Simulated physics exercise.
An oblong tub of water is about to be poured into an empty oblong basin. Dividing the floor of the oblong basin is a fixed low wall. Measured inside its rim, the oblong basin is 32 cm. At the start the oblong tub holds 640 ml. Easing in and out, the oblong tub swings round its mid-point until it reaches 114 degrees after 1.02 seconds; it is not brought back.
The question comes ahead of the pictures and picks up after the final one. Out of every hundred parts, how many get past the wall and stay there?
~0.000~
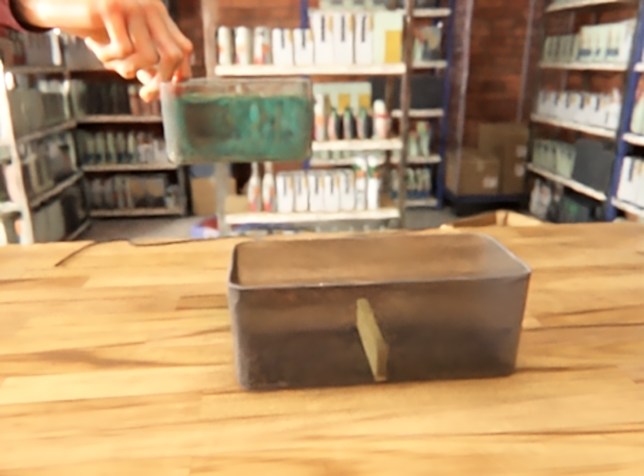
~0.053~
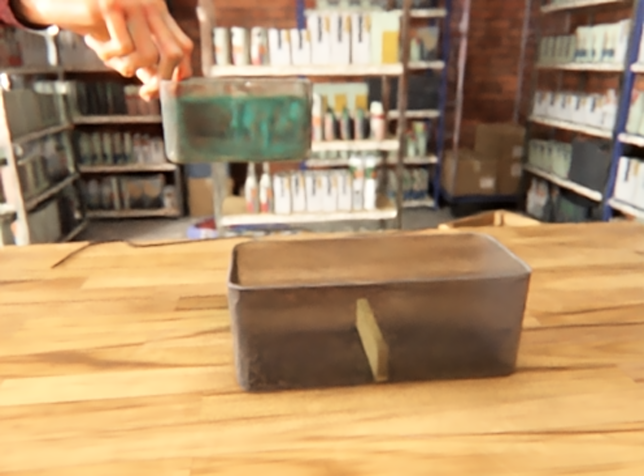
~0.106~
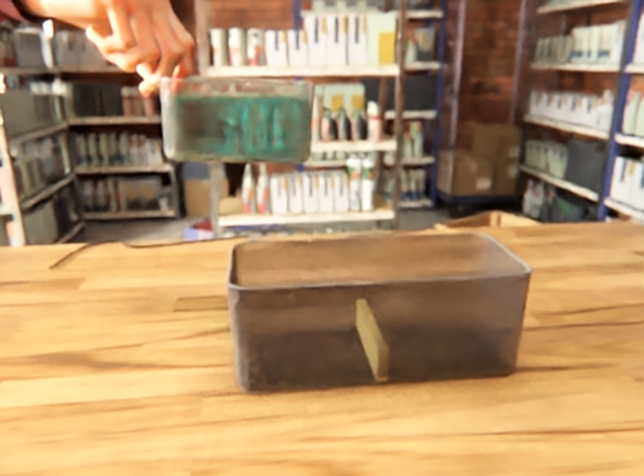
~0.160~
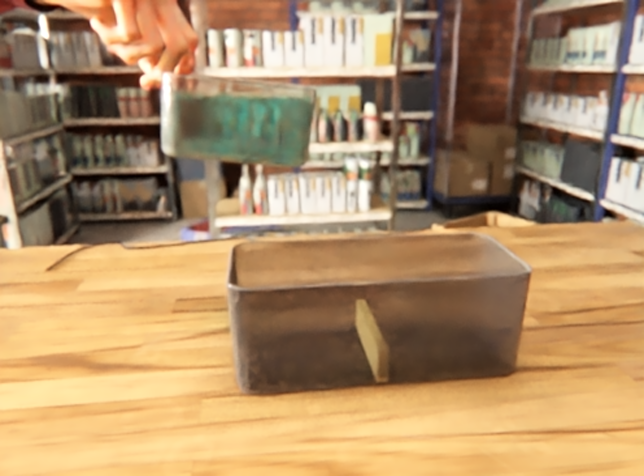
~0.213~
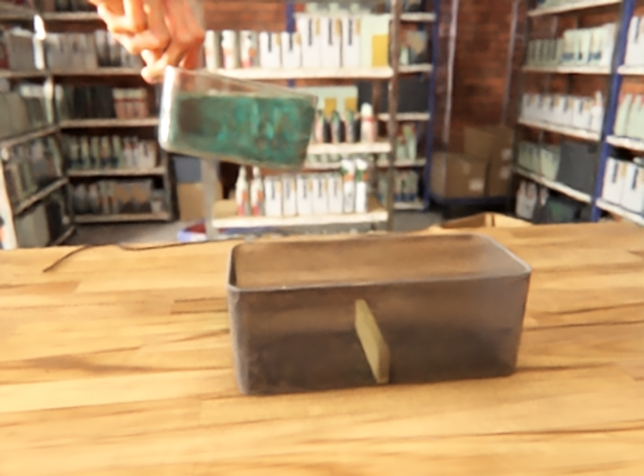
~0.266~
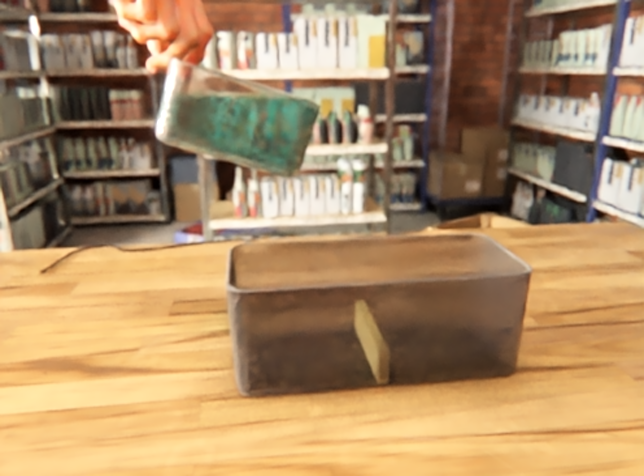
About 60 out of 100.
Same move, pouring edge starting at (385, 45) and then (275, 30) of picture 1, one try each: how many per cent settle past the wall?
It comes to 90 per cent, and then 40 per cent.
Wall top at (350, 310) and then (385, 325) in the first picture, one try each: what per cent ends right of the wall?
70 % and 45 %.
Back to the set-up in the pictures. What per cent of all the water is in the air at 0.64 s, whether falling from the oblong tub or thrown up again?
About 42 per cent.
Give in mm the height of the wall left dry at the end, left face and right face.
About 26 mm left, about 20 mm right.
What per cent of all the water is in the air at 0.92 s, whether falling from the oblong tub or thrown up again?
Near 7 percent.
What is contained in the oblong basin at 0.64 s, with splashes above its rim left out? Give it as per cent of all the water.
I reckon close to 24 percent of it.
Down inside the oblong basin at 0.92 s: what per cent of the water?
Roughly 88 percent of it.
Then, 0.64 s in, the tilt is 80° and 34 per cent is still to pour, 4 is left of the wall and 20 right of it.
Then, 0.92 s in, the tilt is 111° and 5 per cent is still to pour, 29 is left of the wall and 59 right of it.
Then, 1.21 s in, the tilt is 114° and 0 per cent is still to pour, 40 is left of the wall and 59 right of it.
Then, 1.52 s in, the tilt is 114° and 0 per cent is still to pour, 39 is left of the wall and 60 right of it.
Finally, 39 per cent lies left of the wall, 60 right of it and 1 outside.
